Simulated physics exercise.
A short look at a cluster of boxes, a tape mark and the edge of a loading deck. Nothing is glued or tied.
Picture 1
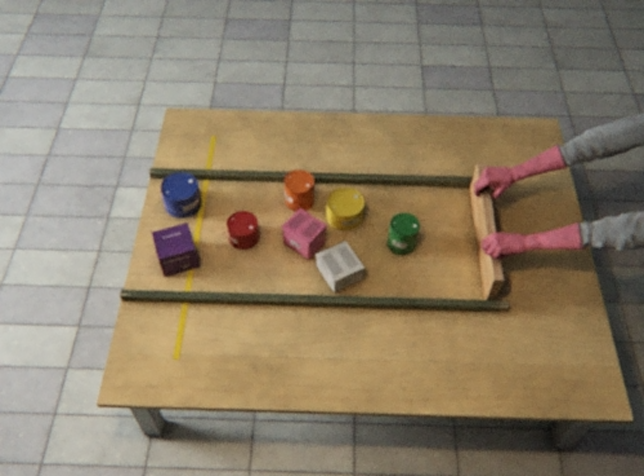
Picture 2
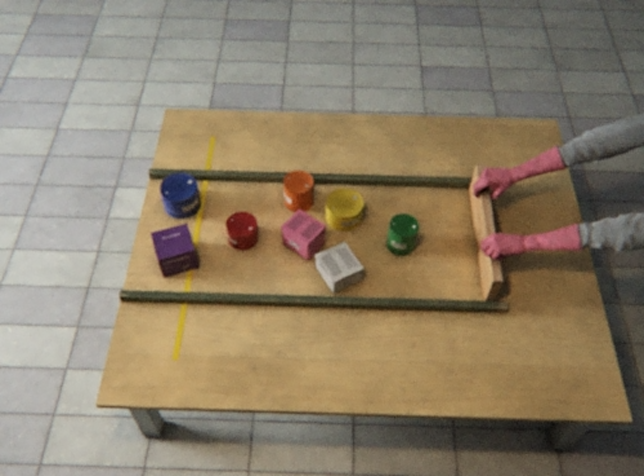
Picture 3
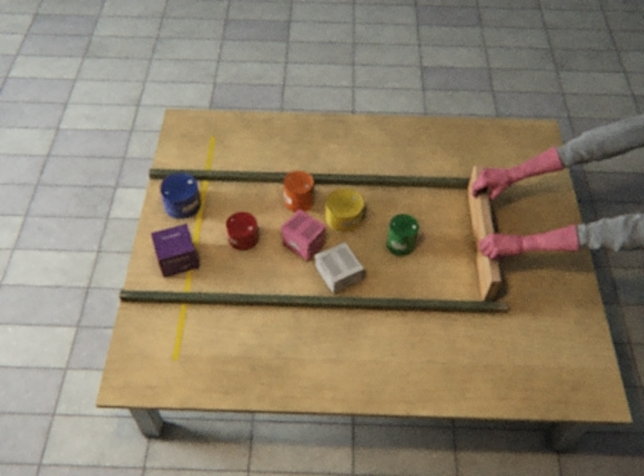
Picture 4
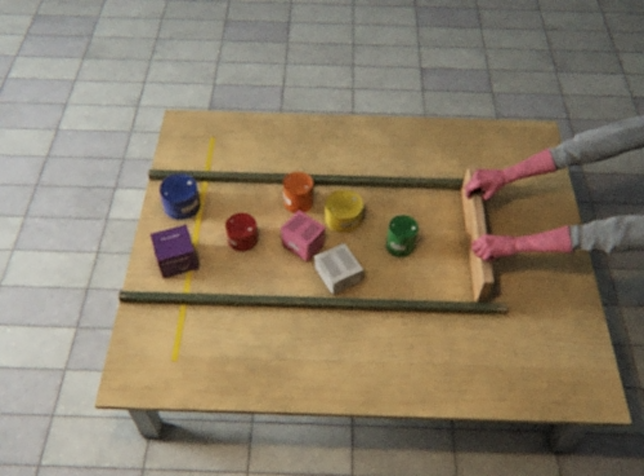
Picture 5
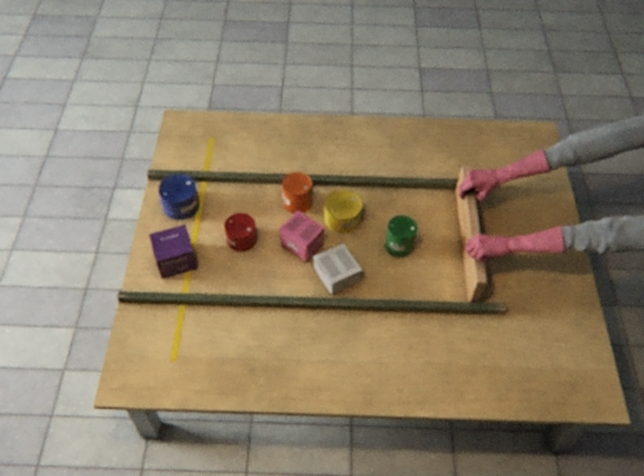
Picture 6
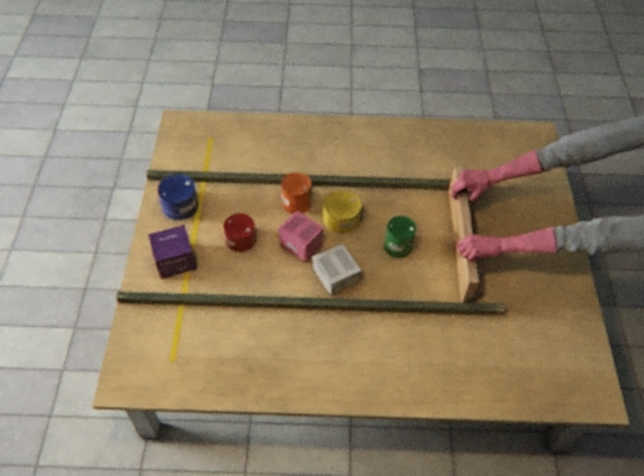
Pink-gloved hands sliding a wooden plank slightly left between two rails on a table, with colourful canisters and boxes staying still.
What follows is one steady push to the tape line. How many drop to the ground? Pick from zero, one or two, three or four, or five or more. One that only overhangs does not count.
Outcome: The number that fall off is one or two.
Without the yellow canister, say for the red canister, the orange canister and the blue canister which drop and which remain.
The red canister goes over; the orange canister stays on; the blue canister holds on.
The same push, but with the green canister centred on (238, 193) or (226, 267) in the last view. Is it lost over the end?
In that order, it is kept; does not fall.
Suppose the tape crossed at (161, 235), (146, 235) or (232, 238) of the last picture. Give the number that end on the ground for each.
In that order 4, 8 and 0.
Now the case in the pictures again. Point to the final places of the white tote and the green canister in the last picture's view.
The white tote at (162, 271), the green canister at (176, 236).
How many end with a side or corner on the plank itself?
In contact: 4.
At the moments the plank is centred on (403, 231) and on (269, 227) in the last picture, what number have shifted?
1 and 6.
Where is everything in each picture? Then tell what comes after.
In the first frame, blue canister (181, 195); purple box (176, 250); red canister (243, 230); plank (485, 231); tape (197, 234).
In the second frame, purple box (175, 251); pink tote (304, 236).
In the third frame, red canister (242, 231); yellow canister (344, 210).
In the fourth frame, blue canister (180, 197); green canister (402, 236).
In the fifth frame, purple box (173, 252); orange canister (297, 193).
In the sixth frame, blue canister (178, 197); purple box (172, 252); red canister (240, 233); plank (463, 233); tape (194, 236).
A little later, none off yet; blue canister at rest near (178, 197); purple box at rest near (172, 252); red canister at rest near (240, 233).
Next, none off yet; blue canister at rest near (178, 197); purple box at rest near (172, 252); red canister shifted a little near (229, 232).
Later still, none off yet; blue canister moving near (177, 196); purple box shifted a little near (163, 252); red canister shifted well along near (192, 221).
When it is over, the number that fall off is one or two; down, purple box.
